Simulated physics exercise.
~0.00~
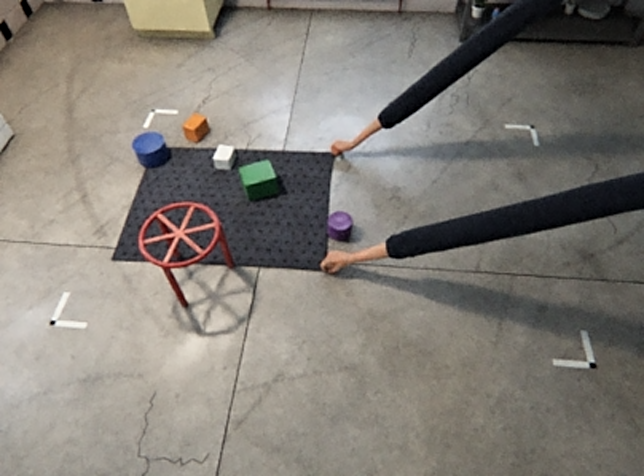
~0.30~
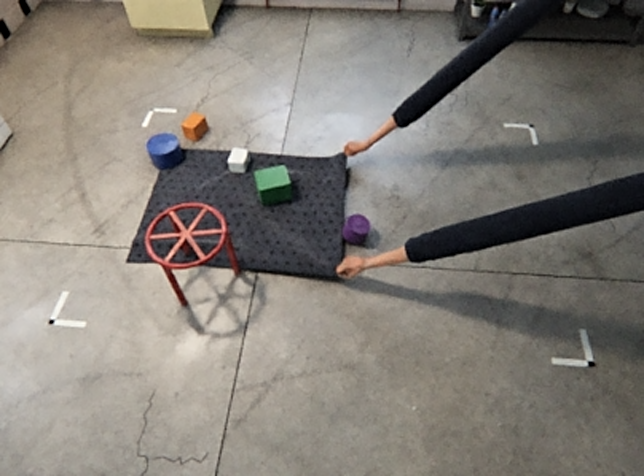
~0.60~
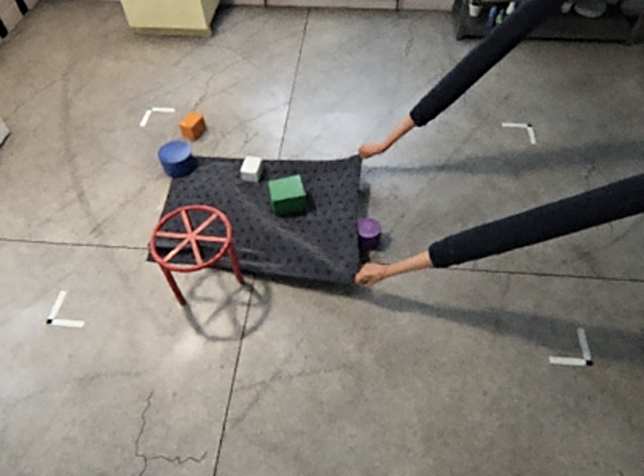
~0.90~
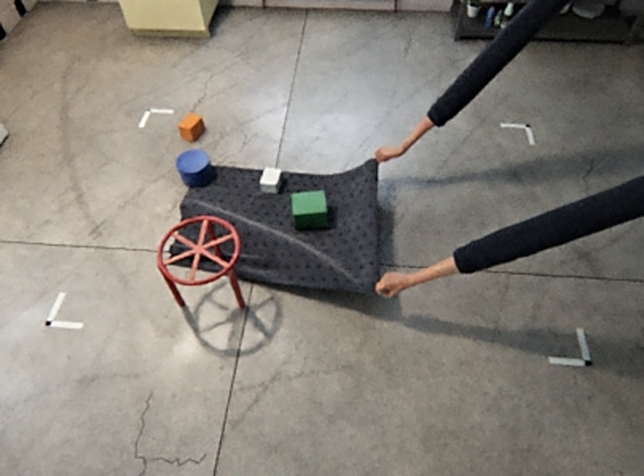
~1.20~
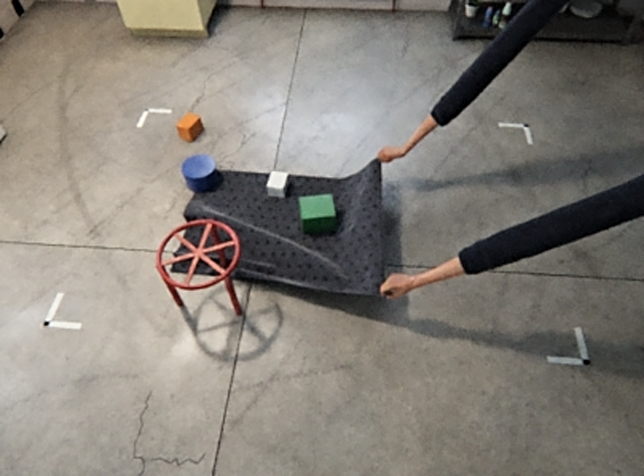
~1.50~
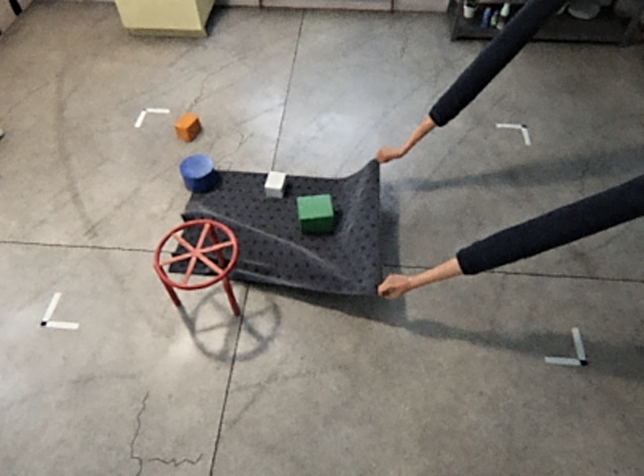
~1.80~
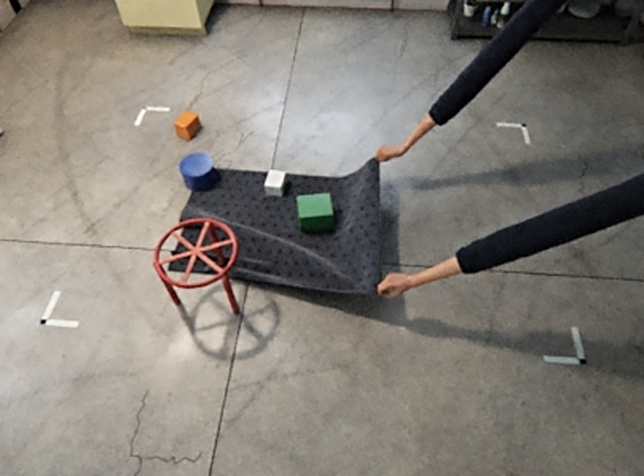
We see two hands drag a dark cloth right and slightly toward the viewer, carrying green and white blocks, a blue tub and a red stool, while an orange block stays put; a purple tub at the right edge disappears from view, and the cloth stops, rumpled.
